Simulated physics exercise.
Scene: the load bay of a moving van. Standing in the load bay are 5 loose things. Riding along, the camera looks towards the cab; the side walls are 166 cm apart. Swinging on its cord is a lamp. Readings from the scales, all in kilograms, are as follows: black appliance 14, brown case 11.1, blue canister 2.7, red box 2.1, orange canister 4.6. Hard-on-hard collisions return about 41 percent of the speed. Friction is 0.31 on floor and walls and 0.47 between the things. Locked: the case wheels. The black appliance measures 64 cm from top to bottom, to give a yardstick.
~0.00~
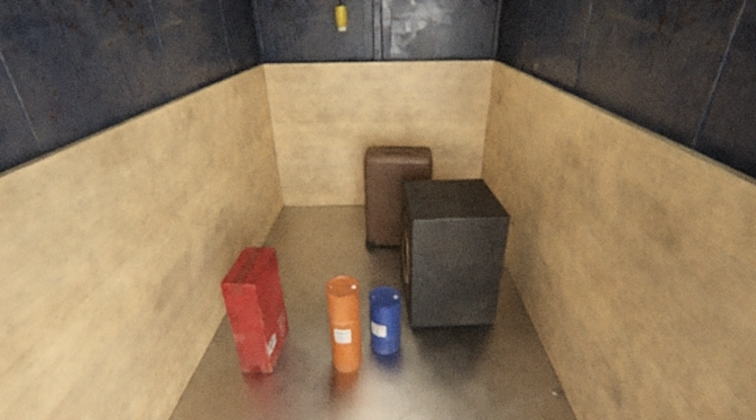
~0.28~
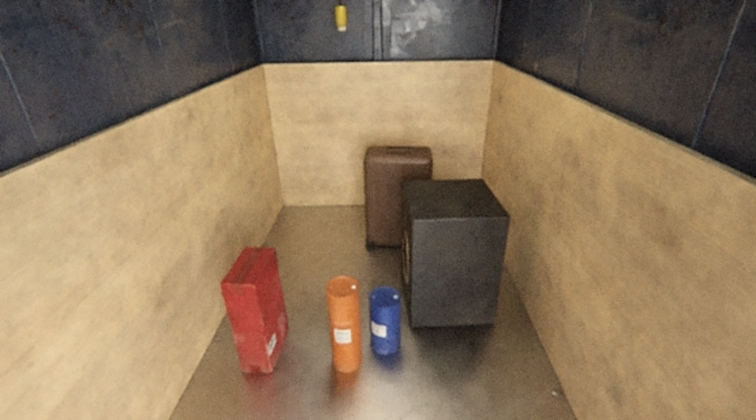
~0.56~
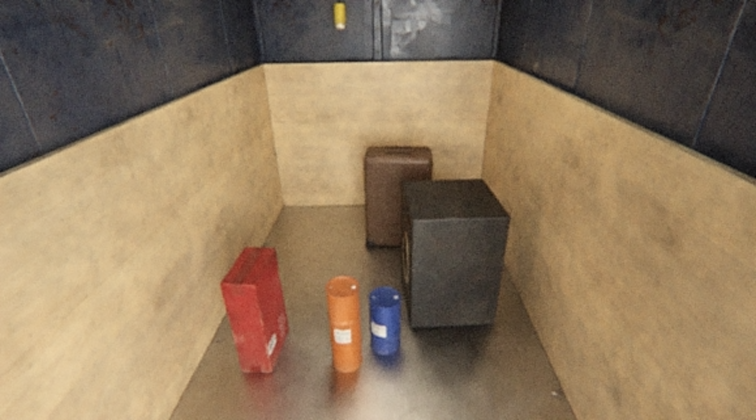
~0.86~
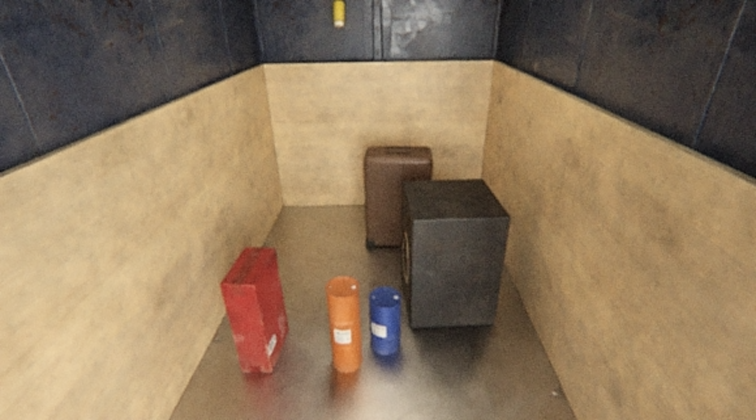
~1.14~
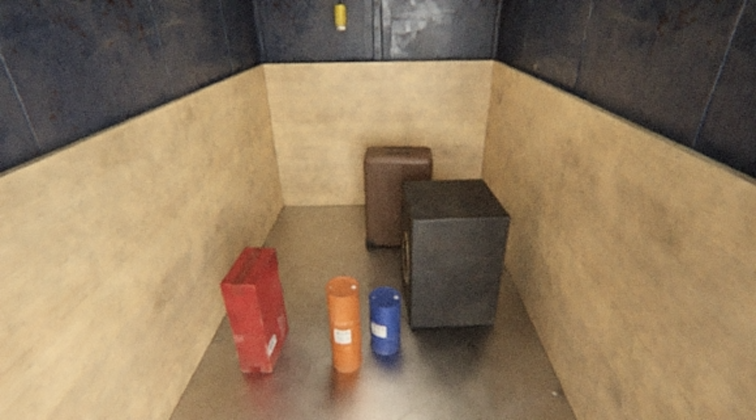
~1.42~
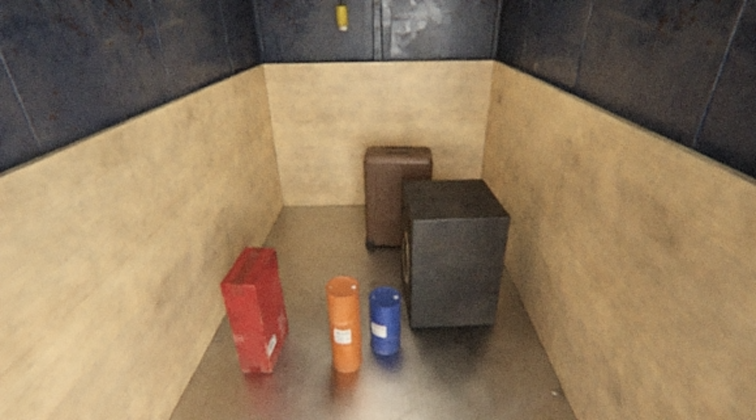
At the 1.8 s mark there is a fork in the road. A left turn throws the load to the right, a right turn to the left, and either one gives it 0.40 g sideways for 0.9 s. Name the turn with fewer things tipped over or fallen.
Swinging right is going to cost fewer items.
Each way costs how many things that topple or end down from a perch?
For left it's 2, for right it's 0.
Turning left. At 2.42 s, load feels 0.40 g right; brown case moved 7 cm near (409, 197); black appliance moved 7 cm near (461, 251); red box 21° off upright.
After 2.72 s, no push; brown case moved 17 cm near (423, 197); black appliance moved 17 cm near (479, 251); red box 67° off upright.
After 3.12 s, no push; brown case moved 17 cm near (423, 197); black appliance moved 17 cm near (479, 251); orange canister on its side.
In the end (4.5 s), toppled in the load bay, red box and orange canister; not toppled but over 15 cm from the start, black appliance, brown case and blue canister. At the end, from the last picture's camera, black appliance near (479, 251), brown case near (423, 197).
Turning right instead, nothing is lost, 0 of 5 in all.
